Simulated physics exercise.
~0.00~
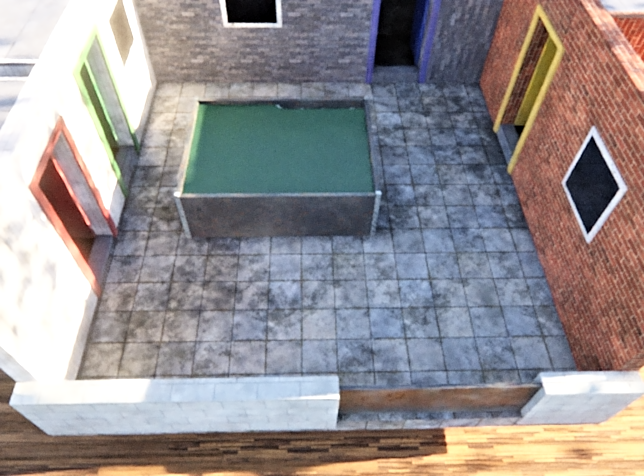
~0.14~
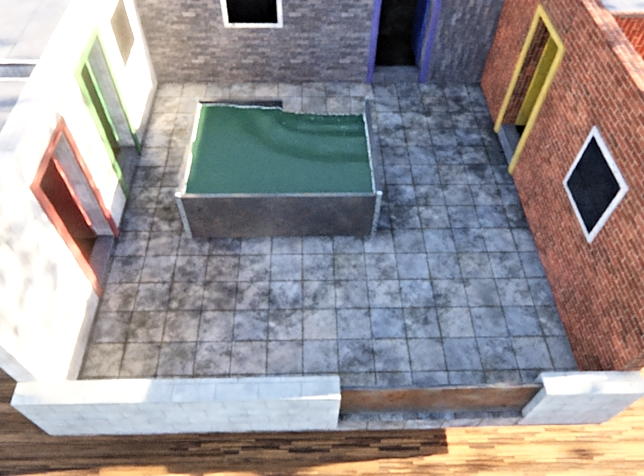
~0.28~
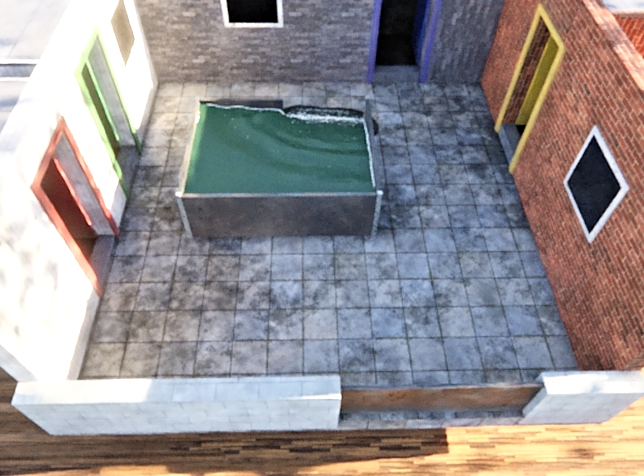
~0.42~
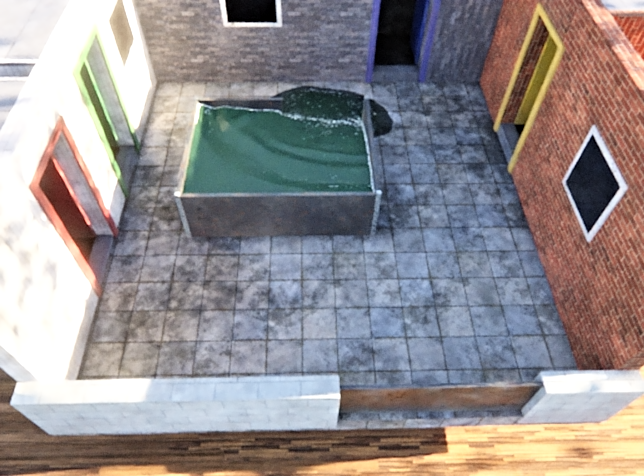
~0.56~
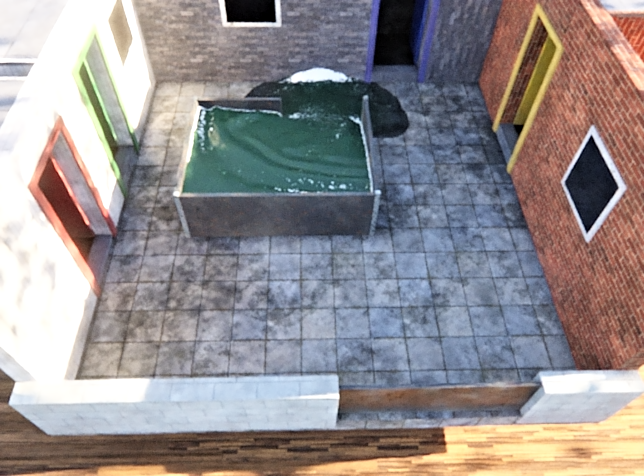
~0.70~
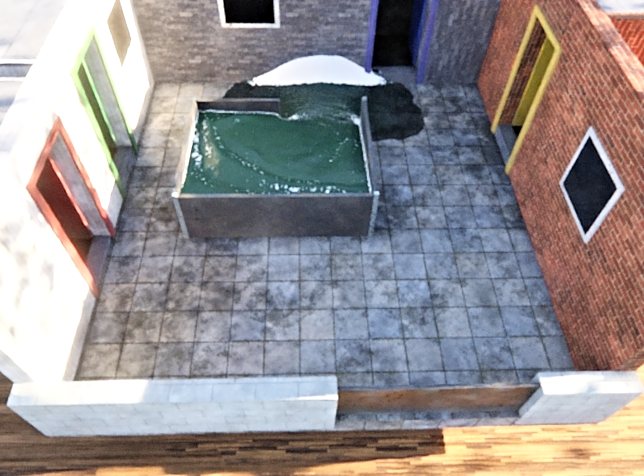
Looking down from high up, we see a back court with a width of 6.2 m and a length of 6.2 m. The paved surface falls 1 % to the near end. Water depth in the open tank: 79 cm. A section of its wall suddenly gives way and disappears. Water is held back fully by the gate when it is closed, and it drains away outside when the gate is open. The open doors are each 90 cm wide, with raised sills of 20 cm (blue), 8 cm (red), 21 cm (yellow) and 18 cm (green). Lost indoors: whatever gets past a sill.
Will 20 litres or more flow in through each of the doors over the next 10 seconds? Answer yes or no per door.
Blue door: Yes, red door: Yes, yellow door: No, green door: No.
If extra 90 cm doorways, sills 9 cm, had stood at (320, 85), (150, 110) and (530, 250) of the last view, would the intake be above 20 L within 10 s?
Well, the first is on the high side, the second is on the high side, and the third is on the low side.
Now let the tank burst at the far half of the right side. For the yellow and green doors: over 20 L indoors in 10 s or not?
Door yellow goes beyond, door green stays within.
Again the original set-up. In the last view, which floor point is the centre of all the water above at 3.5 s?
Near (312, 150).
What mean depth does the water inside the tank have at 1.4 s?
It averages close to 55 cm.
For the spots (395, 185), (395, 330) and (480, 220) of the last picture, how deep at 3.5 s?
First 2 cm, then 0 cm, then 5 cm.
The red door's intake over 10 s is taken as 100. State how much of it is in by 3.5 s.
I'd put it at about 0 per cent by that point.
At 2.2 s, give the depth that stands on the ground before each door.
Depths: Blue door 29 cm, red door 0 cm, yellow door 9 cm, green door 3 cm.
After 1.4 s water covers 20 % of the floor and is deepest (54 cm) near (326, 91); blue door 30 cm at the sill, 4 L in, red door not reached, yellow door not reached, green door not reached.
After 2.2 s water covers 30 % of the floor and is deepest (52 cm) near (474, 85); blue door 29 cm at the sill, 38 L in, red door not reached, yellow door 9 cm at the sill, 0 L in, green door 3 cm at the sill, 0 L in.
After 3.5 s water covers 65 % of the floor and is deepest (34 cm) near (478, 97); blue door 21 cm at the sill, 62 L in, red door 5 cm at the sill, 0 L in, yellow door 18 cm at the sill, 0 L in, green door 14 cm at the sill, 0 L in.
After 6.0 s water covers 90 % of the floor and is deepest (26 cm) near (71, 392); blue door 13 cm at the sill, 64 L in, red door 10 cm at the sill, 0 L in, yellow door 14 cm at the sill, 0 L in, green door 10 cm at the sill, 0 L in.
After 10.0 s water covers 100 % of the floor and is deepest (22 cm) near (520, 397); blue door 9 cm at the sill, 64 L in, red door 19 cm at the sill, 60 L in, yellow door 8 cm at the sill, 1 L in, green door 7 cm at the sill, 0 L in.
